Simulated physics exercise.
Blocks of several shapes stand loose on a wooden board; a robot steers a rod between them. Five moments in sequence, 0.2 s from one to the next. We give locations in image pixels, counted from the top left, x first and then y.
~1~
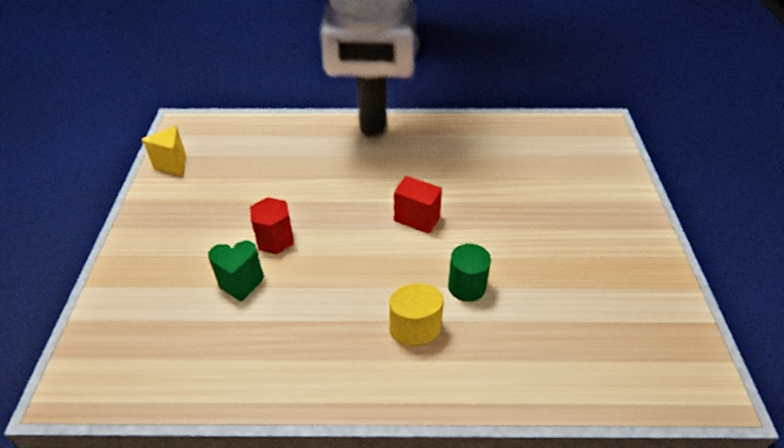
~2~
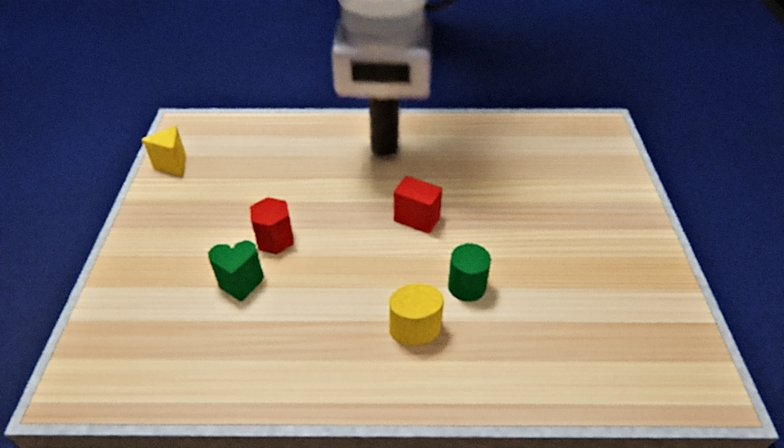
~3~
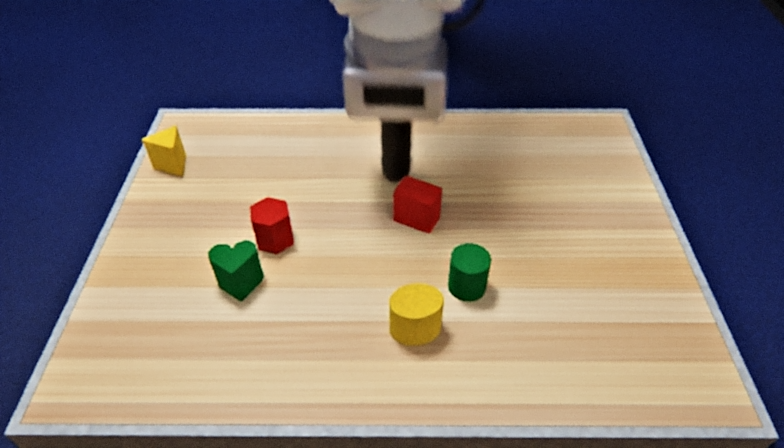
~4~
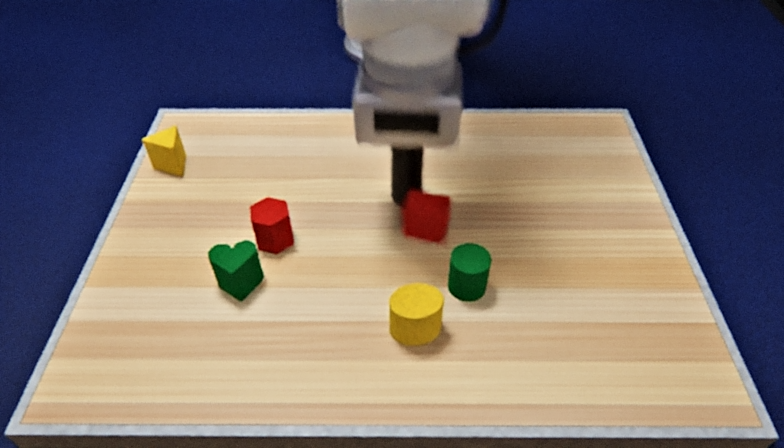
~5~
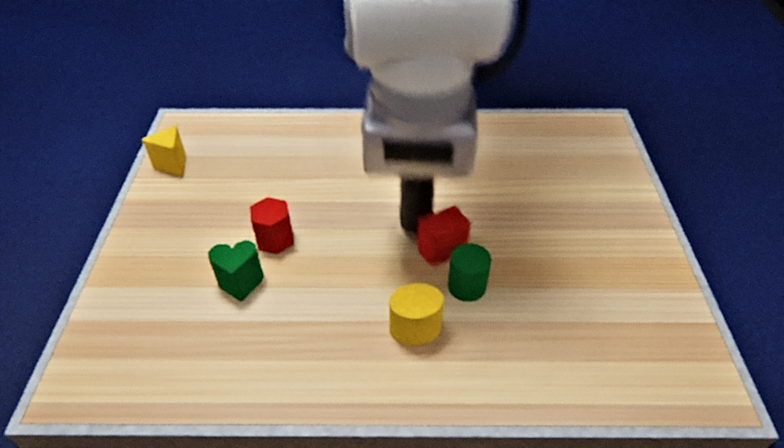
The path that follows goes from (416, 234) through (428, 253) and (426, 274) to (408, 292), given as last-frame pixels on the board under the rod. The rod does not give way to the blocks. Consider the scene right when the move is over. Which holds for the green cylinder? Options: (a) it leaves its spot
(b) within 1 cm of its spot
Answer: A.
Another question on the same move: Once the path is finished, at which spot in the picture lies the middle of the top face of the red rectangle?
By then it is at (466, 243).
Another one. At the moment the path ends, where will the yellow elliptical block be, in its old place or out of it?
My prediction: It remains in place.
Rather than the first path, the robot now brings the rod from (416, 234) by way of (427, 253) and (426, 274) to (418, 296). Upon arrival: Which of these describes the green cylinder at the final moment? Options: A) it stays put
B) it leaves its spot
(B)
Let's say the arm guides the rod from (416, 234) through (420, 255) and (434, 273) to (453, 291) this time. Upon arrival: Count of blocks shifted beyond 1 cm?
I expect two blocks to be moved by more than 1 cm.
What follows on the original path. Halfway along, rod at (432, 256); red rectangle at (466, 243), turned 40° anticlockwise; green cylinder at (493, 274).
At the end, rod at (408, 283); yellow elliptical block still; red rectangle at (466, 243), turned 40° anticlockwise; green cylinder at (493, 274).
